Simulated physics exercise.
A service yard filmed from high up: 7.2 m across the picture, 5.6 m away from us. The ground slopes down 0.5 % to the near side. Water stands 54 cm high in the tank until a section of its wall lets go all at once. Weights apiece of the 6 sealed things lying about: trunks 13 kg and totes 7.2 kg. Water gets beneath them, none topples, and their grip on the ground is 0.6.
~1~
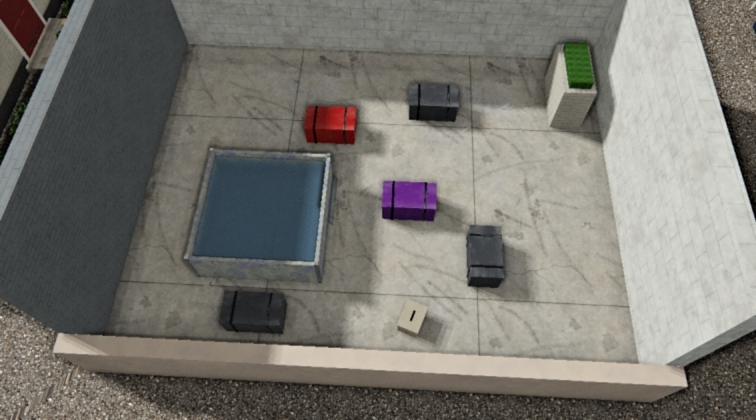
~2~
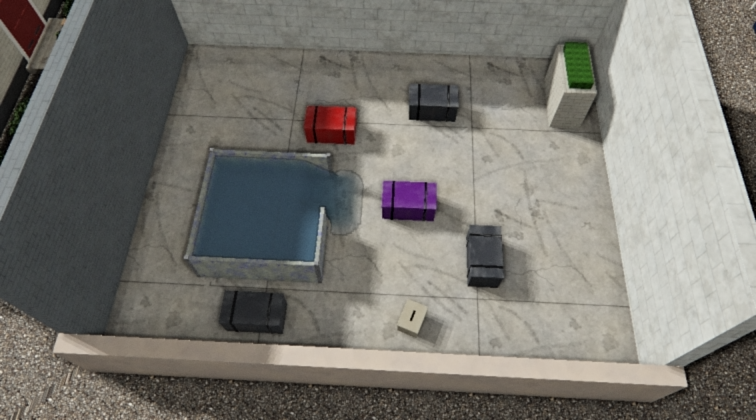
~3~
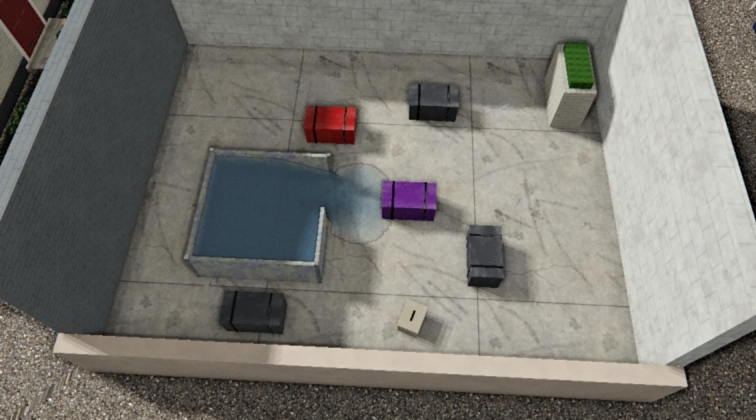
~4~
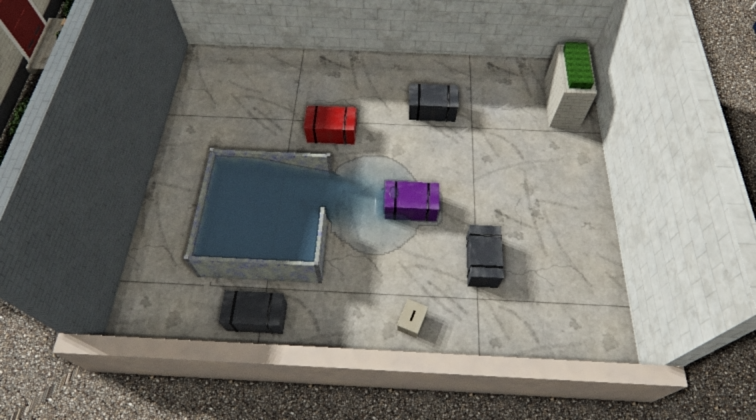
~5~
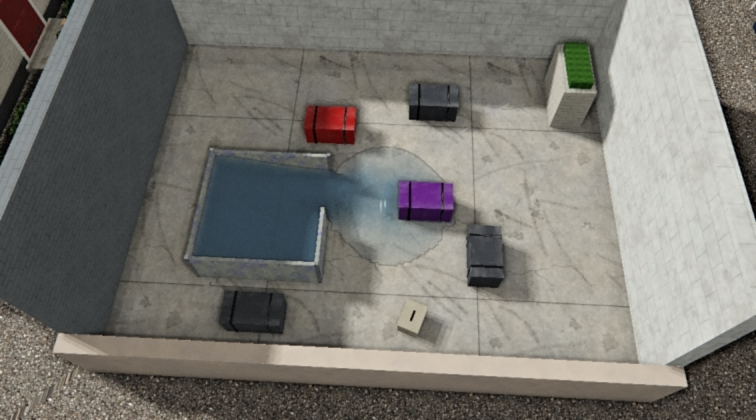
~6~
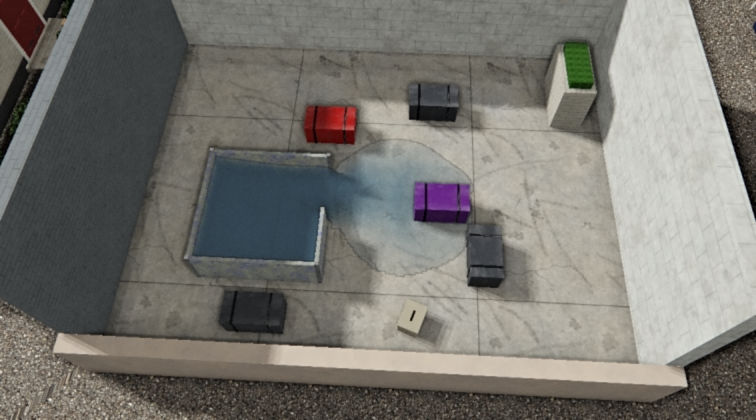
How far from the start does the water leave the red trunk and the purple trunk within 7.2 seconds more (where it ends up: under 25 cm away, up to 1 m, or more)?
Red trunk holds its place; purple trunk ends far away.
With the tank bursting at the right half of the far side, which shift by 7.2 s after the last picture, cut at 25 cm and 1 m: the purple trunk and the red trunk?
In that case the purple trunk stays put, the red trunk gets carried off.
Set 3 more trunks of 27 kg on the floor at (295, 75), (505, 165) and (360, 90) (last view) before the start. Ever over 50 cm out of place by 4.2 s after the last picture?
In that order: Short of it, over, short of it.
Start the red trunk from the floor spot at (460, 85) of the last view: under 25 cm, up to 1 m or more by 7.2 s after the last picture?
It is nudged along.
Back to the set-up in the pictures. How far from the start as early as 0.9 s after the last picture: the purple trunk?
Roughly 150 cm by then.
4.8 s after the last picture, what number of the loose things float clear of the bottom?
At that moment 3.
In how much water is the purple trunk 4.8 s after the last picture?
About 10 cm.
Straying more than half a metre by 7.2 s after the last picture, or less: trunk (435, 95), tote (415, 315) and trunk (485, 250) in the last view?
In turn: Over, short of it, more.
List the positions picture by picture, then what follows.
The red trunk at (330, 118) rests on the ground; the purple trunk at (409, 194), on the bottom; water covers 3.1 m2; 0 of 6 have shifted, in the first frame.
The red trunk at (330, 118), on the bottom; the purple trunk at (409, 194) rests on the ground; water covers 3.5 m2; 0 of 6 have shifted, in the second frame.
The red trunk at (330, 118) rests on the ground; the purple trunk at (409, 194), on the bottom; water covers 4.1 m2; 0 of 6 have shifted, in the third frame.
The red trunk at (330, 118), on the bottom; the purple trunk at (412, 195) rests on the ground, 4 cm from its start; 4.9 m2 under water; 0 of 6 have shifted, in the fourth frame.
The red trunk at (330, 118), on the bottom; the purple trunk at (426, 195) rests on the ground, 25 cm from its start; 5.8 m2 under water; 1 of 6 have shifted, in the fifth frame.
The red trunk at (330, 118) rests on the ground; the purple trunk at (442, 197) rests on the ground, 48 cm from its start; 6.9 m2 under water; 1 of 6 have shifted, in the sixth frame.
Then, 0.9 s after the last picture the red trunk is near (330, 118), 0.0 m from its start, aground; the purple trunk is near (528, 205), 1.7 m from its start, aground; 0 afloat.
Then, 2.8 s after the last picture the red trunk is near (330, 118), 0.0 m from its start, aground; the purple trunk is near (593, 210), 2.7 m from its start, afloat; 2 afloat.
Then, 4.8 s after the last picture the red trunk is near (330, 118), 0.0 m from its start, aground; the purple trunk is near (590, 228), 2.6 m from its start, afloat; 3 afloat.
Then, 7.2 s after the last picture the red trunk is near (330, 118), 0.0 m from its start, aground; the purple trunk is near (580, 283), 2.7 m from its start, afloat; 2 afloat.
